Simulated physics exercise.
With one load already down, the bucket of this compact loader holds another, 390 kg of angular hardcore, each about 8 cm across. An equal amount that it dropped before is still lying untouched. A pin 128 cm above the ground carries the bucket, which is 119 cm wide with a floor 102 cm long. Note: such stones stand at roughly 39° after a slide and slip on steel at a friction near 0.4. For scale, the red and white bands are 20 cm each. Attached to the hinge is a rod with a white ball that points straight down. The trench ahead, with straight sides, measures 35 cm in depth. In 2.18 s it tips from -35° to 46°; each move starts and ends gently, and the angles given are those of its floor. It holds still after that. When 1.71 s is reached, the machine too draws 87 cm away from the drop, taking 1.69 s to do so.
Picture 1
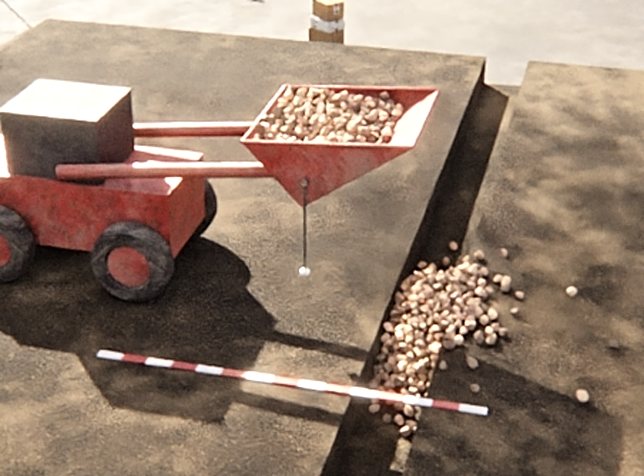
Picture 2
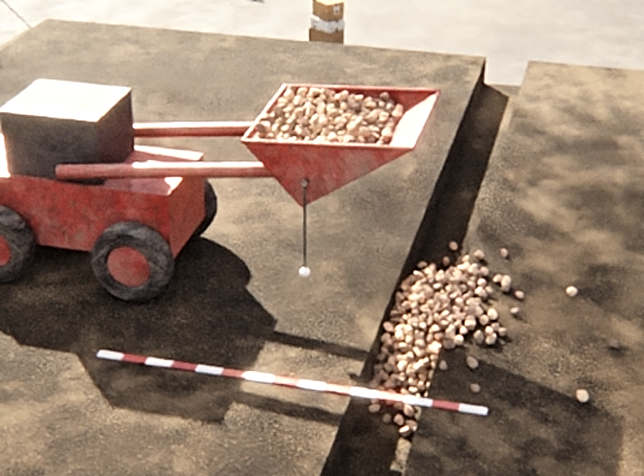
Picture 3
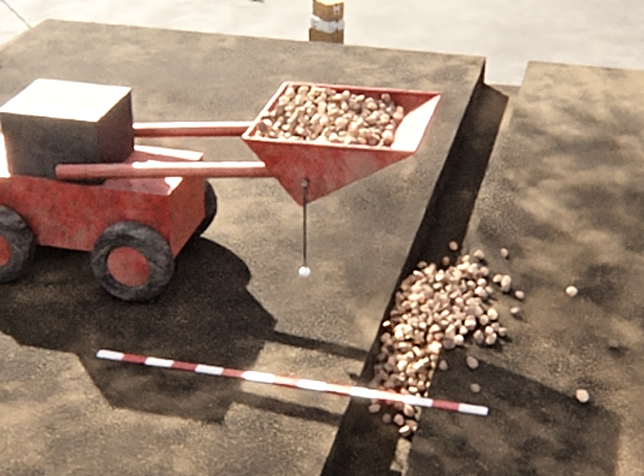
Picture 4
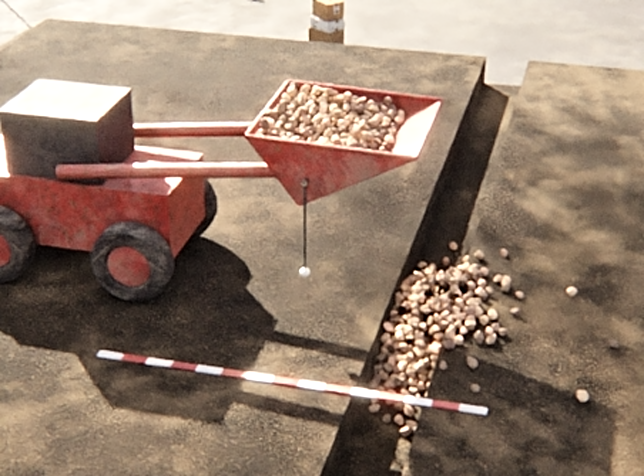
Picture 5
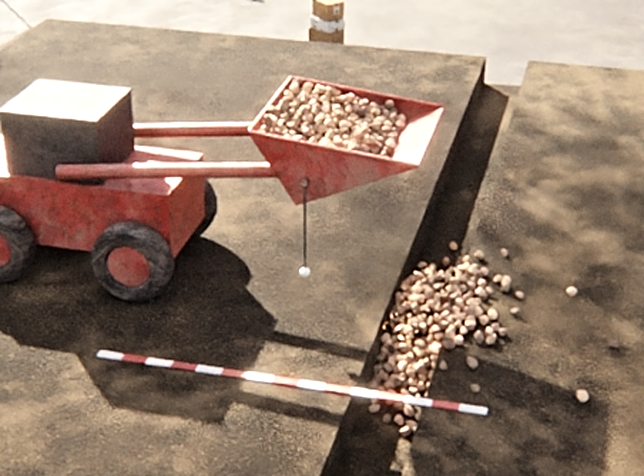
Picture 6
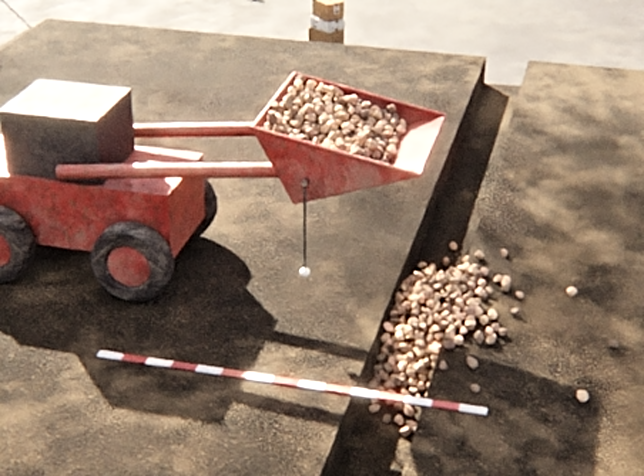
A red loader stood still beside a trench with a pile of stones partly in it, while its stone-filled bucket slowly tilted a little forward to the right, its front edge dipping slightly.
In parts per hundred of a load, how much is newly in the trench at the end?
Roughly 73 parts in a hundred.
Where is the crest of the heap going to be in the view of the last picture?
Note: Crest near (410, 276).
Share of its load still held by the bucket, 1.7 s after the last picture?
About 5 per cent.
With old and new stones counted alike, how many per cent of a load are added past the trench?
5 in a hundred.
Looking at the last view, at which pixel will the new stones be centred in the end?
Their middle rests near (409, 296).
Then, 1.0 s after the last picture the floor is at 34°; in per cent of one load, 99 in the bucket, 90 in the trench, 10 past the trench; the foremost stones are at (538, 322).
Then, 1.7 s after the last picture the floor is at 46°; in per cent of one load, 6 in the bucket, 22 short of the trench, 161 in the trench, 11 past the trench; the foremost stones are at (538, 322).
Then, 3.2 s after the last picture the floor is at 46°; in per cent of one load, 0 in the bucket, 23 short of the trench, 163 in the trench, 14 past the trench; the foremost stones are at (539, 319).
Then, 5.9 s after the last picture the floor is at 46°; in per cent of one load, 0 in the bucket, 23 short of the trench, 163 in the trench, 14 past the trench; the foremost stones are at (539, 319). Net gain in the trench, 73.
